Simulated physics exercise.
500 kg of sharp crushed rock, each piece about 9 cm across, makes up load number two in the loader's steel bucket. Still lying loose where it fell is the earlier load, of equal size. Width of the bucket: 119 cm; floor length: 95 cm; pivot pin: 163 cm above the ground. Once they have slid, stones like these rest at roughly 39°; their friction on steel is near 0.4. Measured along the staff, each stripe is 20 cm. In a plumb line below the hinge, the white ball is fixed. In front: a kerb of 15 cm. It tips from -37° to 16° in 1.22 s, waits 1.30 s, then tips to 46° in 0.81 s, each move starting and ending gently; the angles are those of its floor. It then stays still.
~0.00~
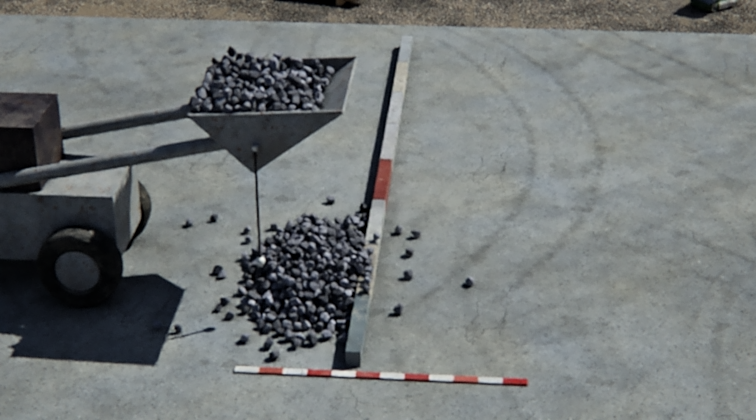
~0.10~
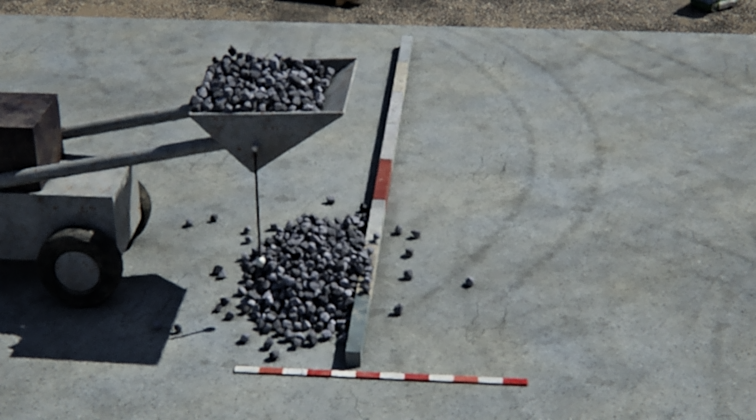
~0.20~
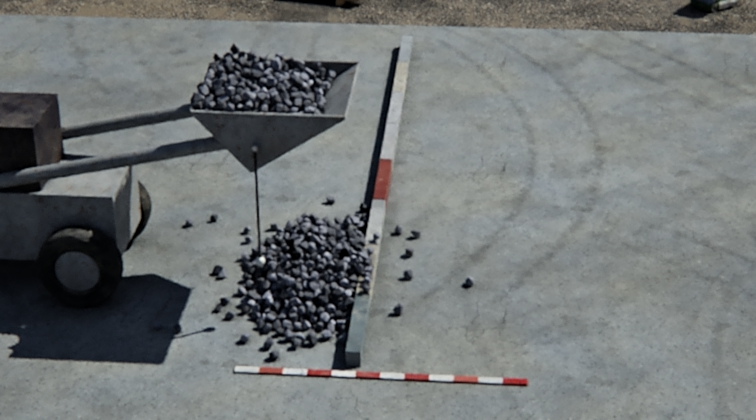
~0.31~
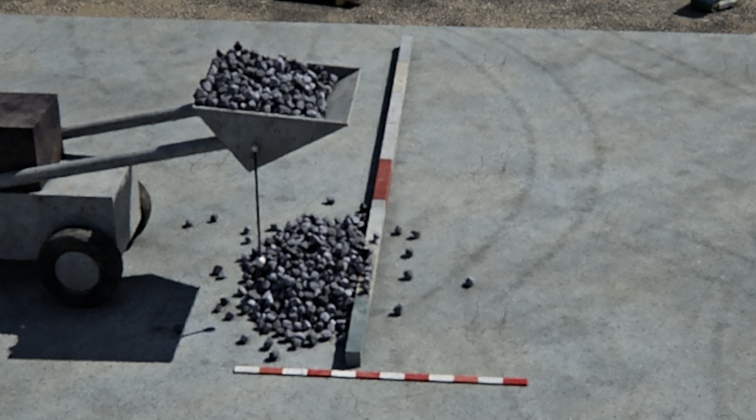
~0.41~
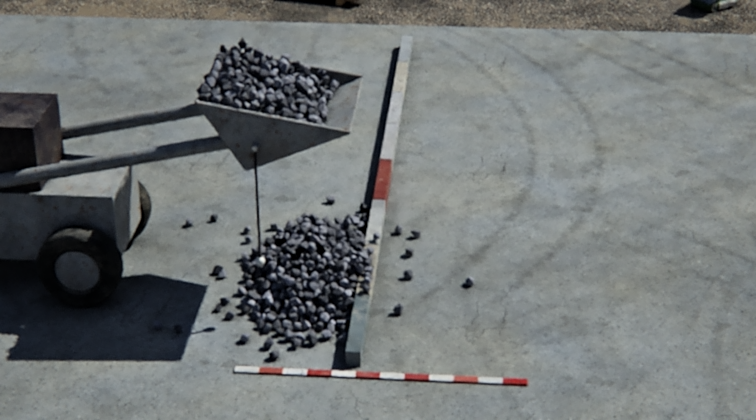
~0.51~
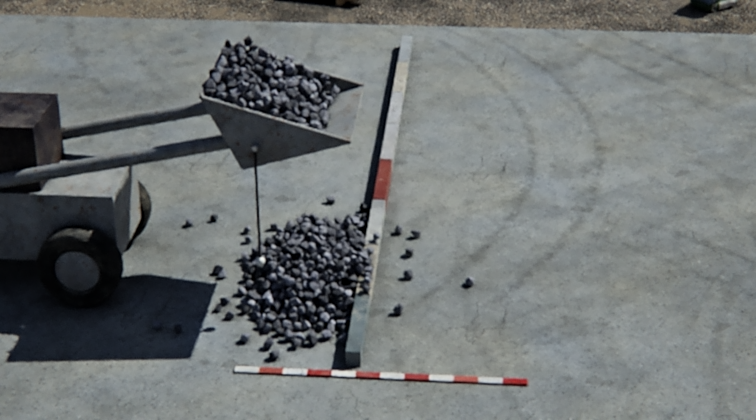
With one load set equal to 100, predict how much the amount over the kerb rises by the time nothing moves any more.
It rises by roughly 66 percent.
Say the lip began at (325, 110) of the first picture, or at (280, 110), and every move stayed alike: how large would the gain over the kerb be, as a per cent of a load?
Around 50 percent, then around 5 percent.
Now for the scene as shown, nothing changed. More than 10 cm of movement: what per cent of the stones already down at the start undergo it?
I'd say roughly 0 per cent of them.
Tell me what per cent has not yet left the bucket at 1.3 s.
It holds some 100 percent.
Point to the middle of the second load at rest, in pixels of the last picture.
Roughly pixel (388, 269) in the last view.
After 0.9 s the floor is at 8°; in per cent of one load, 100 in the bucket, 99 on this side of the kerb, 1 over the kerb; the foremost stones are at (406, 261).
After 1.3 s the floor is at 16°; in per cent of one load, 99 in the bucket, 100 on this side of the kerb, 1 over the kerb; the foremost stones are at (406, 261).
After 3.8 s the floor is at 46°; in per cent of one load, 0 in the bucket, 144 on this side of the kerb, 56 over the kerb; the foremost stones are at (488, 300).
After 6.6 s the floor is at 46°; in per cent of one load, 0 in the bucket, 132 on this side of the kerb, 67 over the kerb; the foremost stones are at (501, 304). Net gain over the kerb, 66.
